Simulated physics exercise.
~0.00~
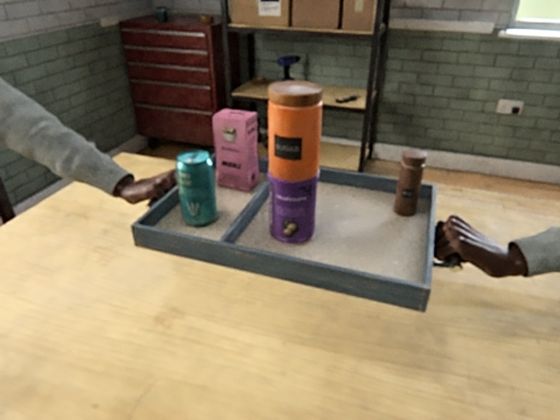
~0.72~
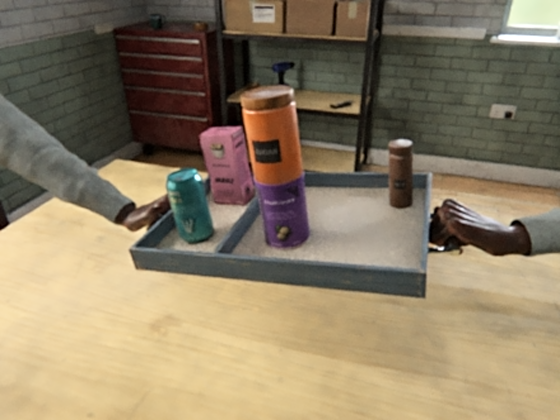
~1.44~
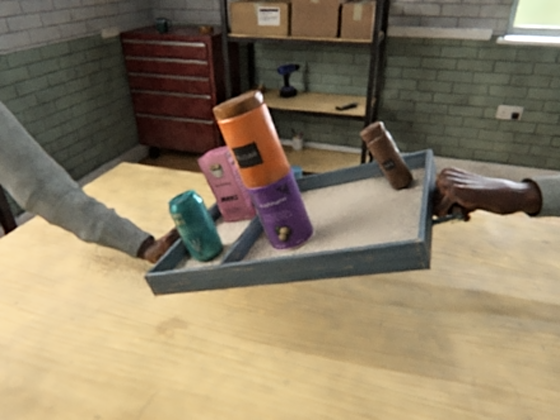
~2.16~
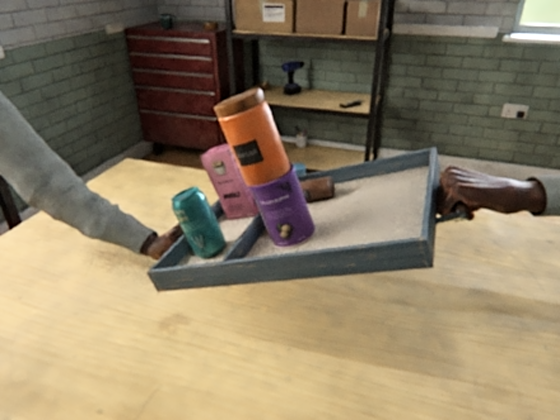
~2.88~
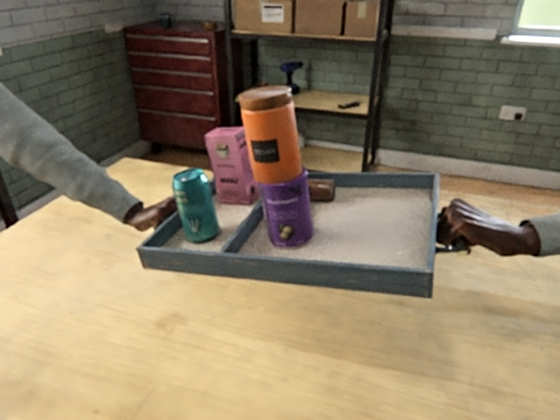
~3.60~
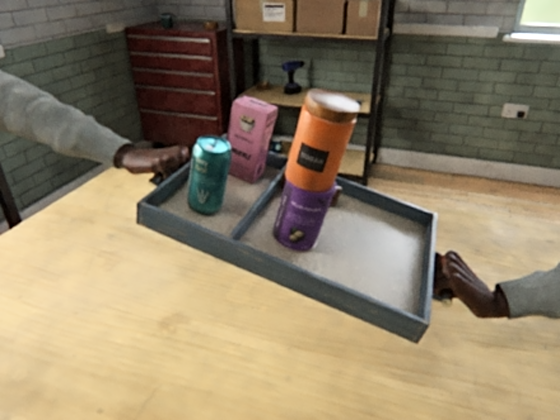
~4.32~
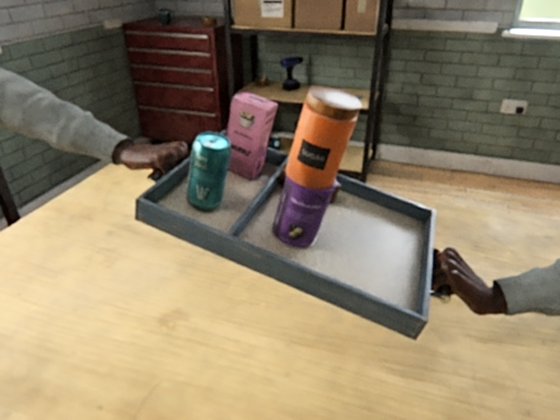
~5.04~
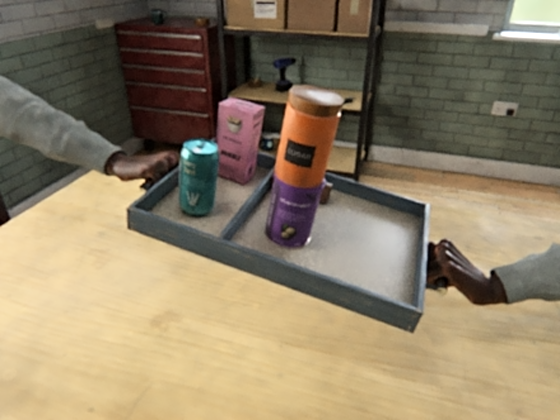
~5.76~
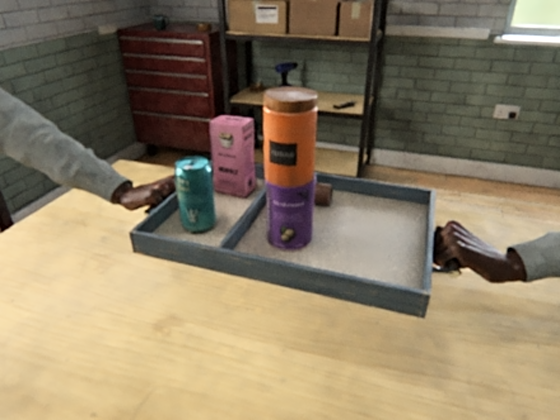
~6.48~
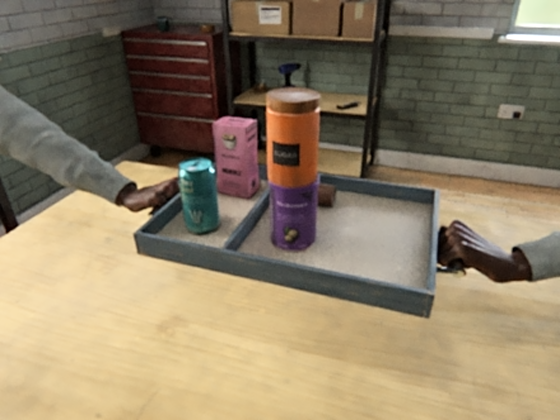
Serving tray tilting left then right in two hands, brown shaker toppling and staying down while jar, tins and carton stay standing.
